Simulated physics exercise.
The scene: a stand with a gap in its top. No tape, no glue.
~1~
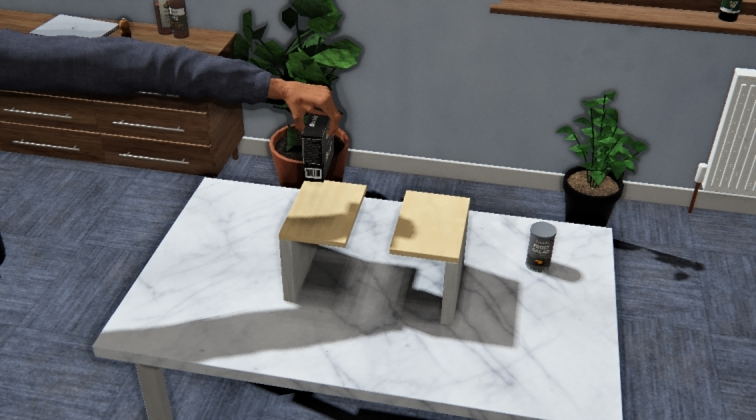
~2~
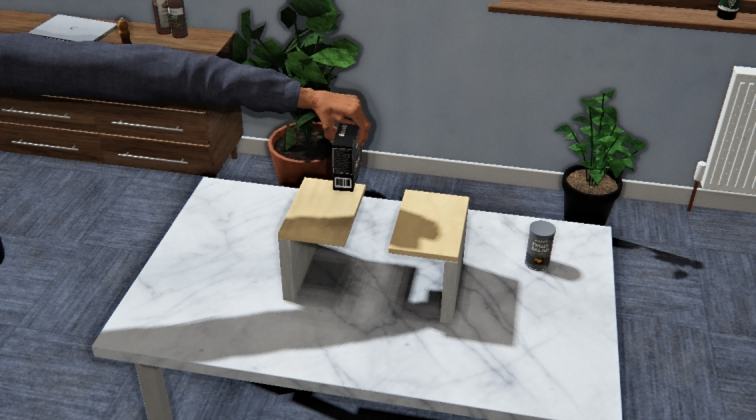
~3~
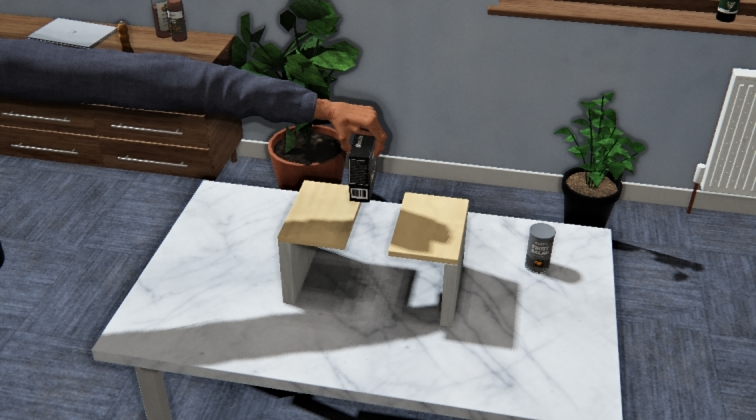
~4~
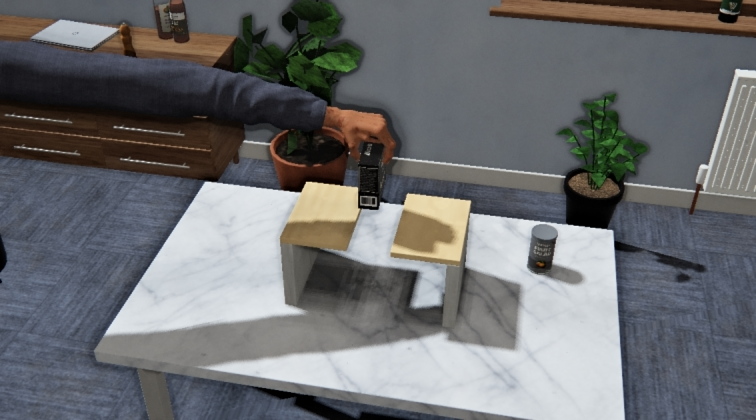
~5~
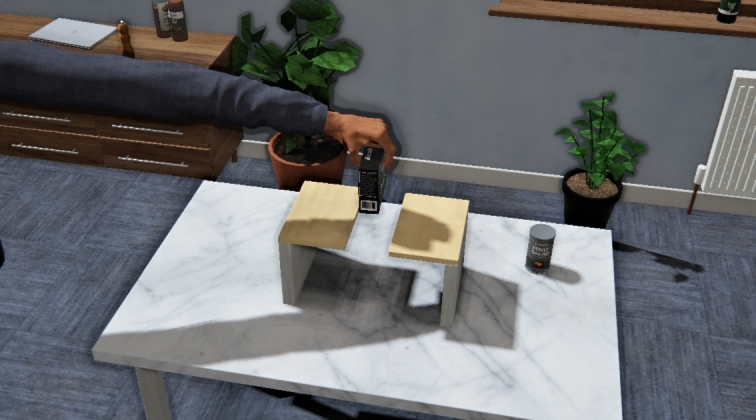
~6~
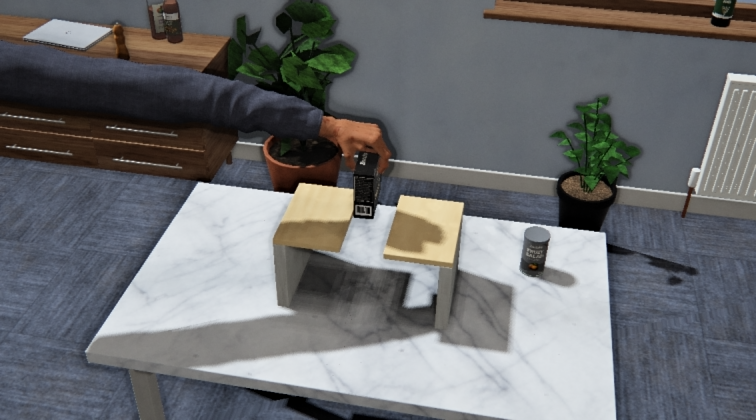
A hand moved a black packet to the right and slightly downward, then held it above the gap between two wooden tops on a marble table, while a grey tin stood to the right.
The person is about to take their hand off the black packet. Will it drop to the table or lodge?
Outcome: The packet reaches the table.
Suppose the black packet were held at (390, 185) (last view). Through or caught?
Then it goes down the gap.
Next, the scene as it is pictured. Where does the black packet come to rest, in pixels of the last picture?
At about (367, 267).
Then, 0.20 s on from there, black packet shifted a little near (368, 199).
Then, 0.30 s on from there, black packet shifted about its own width near (367, 248).
Then, 0.40 s on from there, black packet shifted well along near (367, 260).
In the end, moved from the start, black packet; grey tin unmoved. At the end, from the last picture's camera, black packet near (367, 267). The packet drops through.
